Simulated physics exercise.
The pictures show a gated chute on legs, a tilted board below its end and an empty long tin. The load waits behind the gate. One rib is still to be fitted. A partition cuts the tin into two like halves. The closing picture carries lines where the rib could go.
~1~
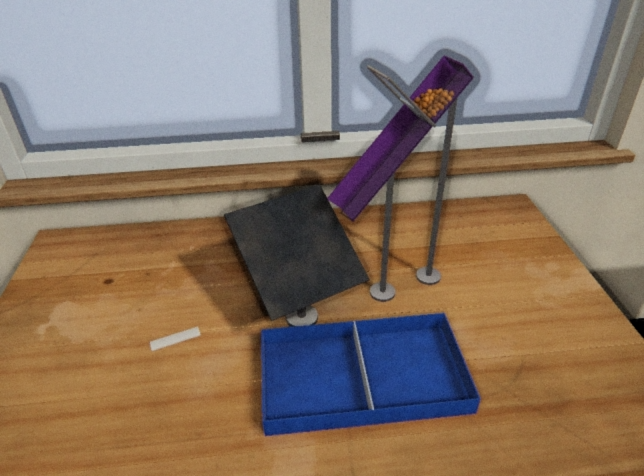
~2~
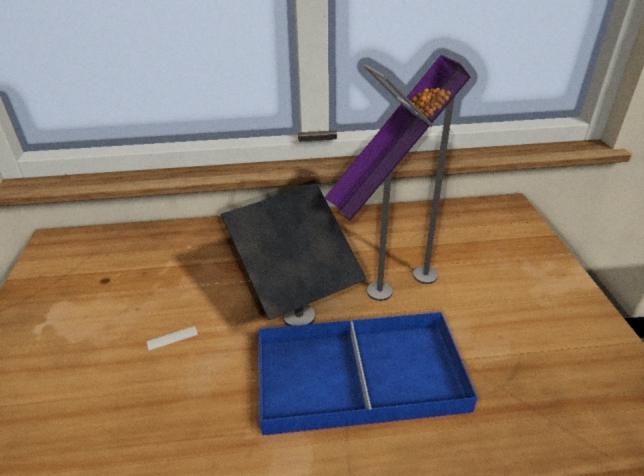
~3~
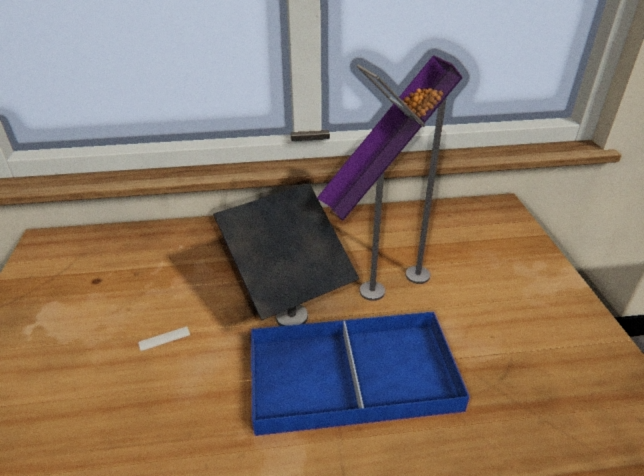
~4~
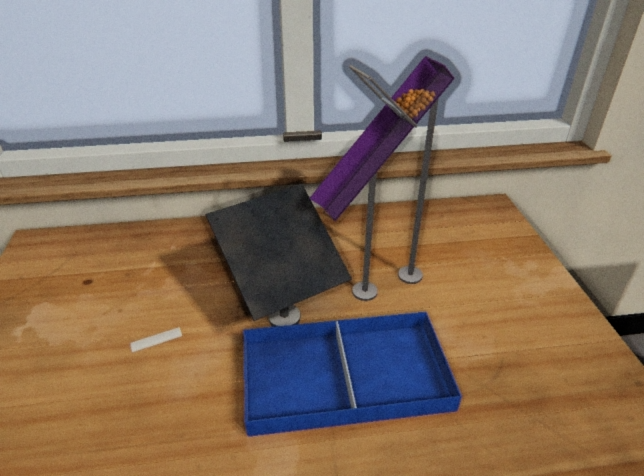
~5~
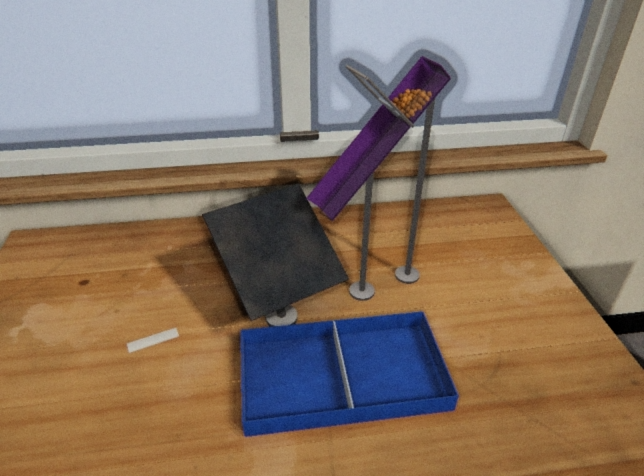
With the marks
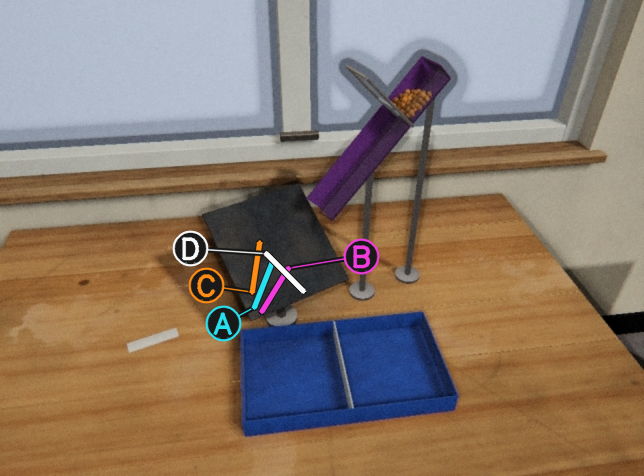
The clip opens on a wooden table by a window, where roasted chickpeas sit behind a gate in a sloping purple chute, above a tilted dark board and an empty, divided blue tin. The view shifts slightly, so everything slides a little left together, while the chickpeas and gate stay put.
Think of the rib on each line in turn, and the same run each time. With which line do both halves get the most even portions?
It is D.
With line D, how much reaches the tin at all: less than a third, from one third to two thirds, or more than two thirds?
More than two thirds.
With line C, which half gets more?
Left.
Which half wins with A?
The left half.
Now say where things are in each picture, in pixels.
In the first frame, load behind the gate at (431, 106), roasted chickpeas; lip of the chute at (346, 214), sloping fairly steeply.
In the second frame, middle of the board at (295, 247), tilted fairly steeply; middle of its low edge at (320, 299); of its high edge at (271, 198).
In the third frame, front corners of the tin at (253, 421) and (469, 397); front end of its middle wall at (363, 409); gate still shut at (400, 105).
In the fourth frame, middle of the load at (413, 106); lip at (328, 214).
In the fifth frame, middle of the load at (409, 106); lip at (325, 214).
On the marked copy, line A from (273, 260) to (254, 307); line B from (288, 268) to (261, 311); line C from (259, 242) to (252, 292); line D from (266, 253) to (303, 291).
For line A, of what is caught, nearly all in the left half, a small part in the right.
For line B, of what is caught, most in the left half, a small part in the right.
For line C, of what is caught, nearly all in the left half, a small part in the right.
For line D, of what is caught, about two thirds in the left half, about a third in the right.
